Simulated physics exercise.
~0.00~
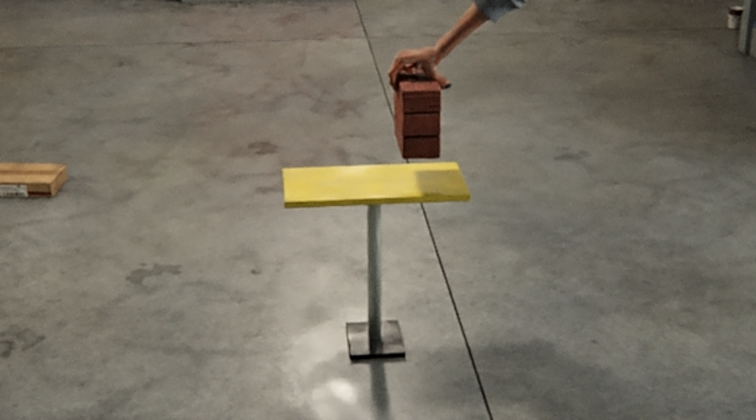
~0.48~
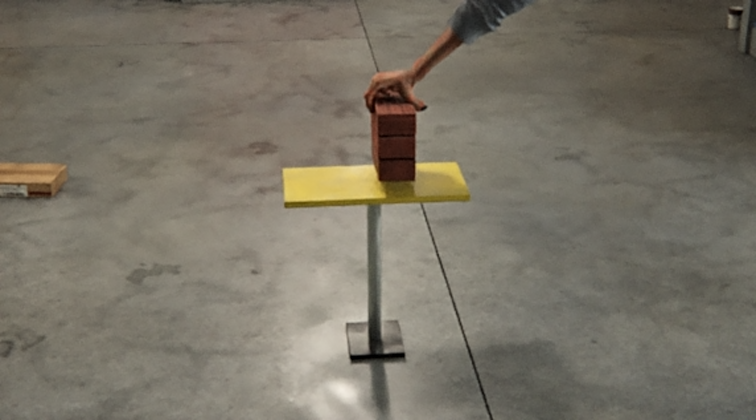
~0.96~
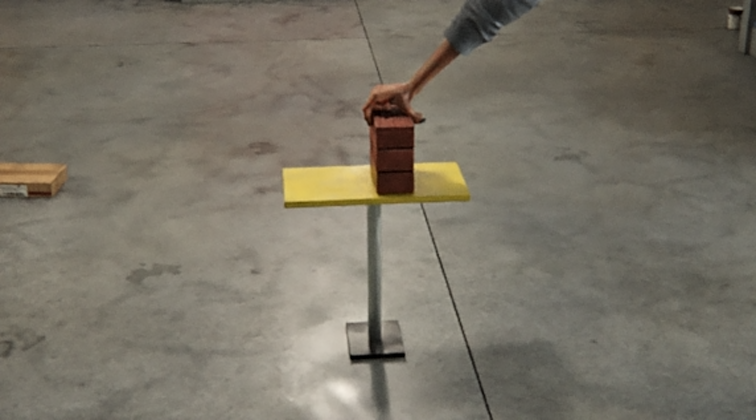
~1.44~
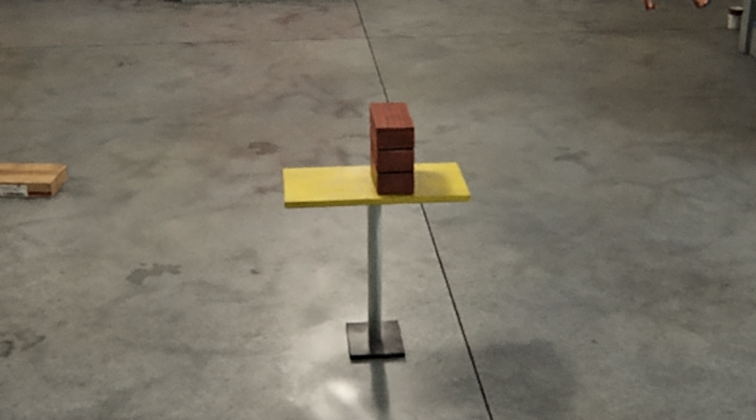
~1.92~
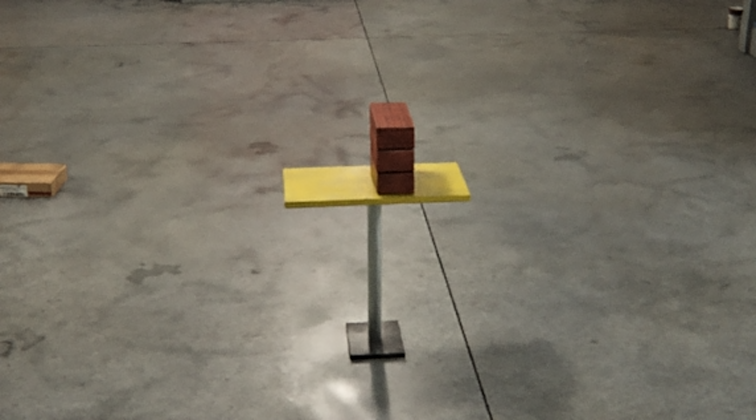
A stack of three reddish-brown bricks is held by a hand above a narrow yellow-topped stand, which rises on a slim metal post from a small square base. The view looks slightly down across a grey concrete floor with a dark seam running through it, and a piece of light wood lies at the left edge. The hand moves the bricks left and down, then lowers them onto the yellow top, just right of the post. The fingers let go and the arm withdraws. The bricks stay stacked, and the stand remains upright and level.
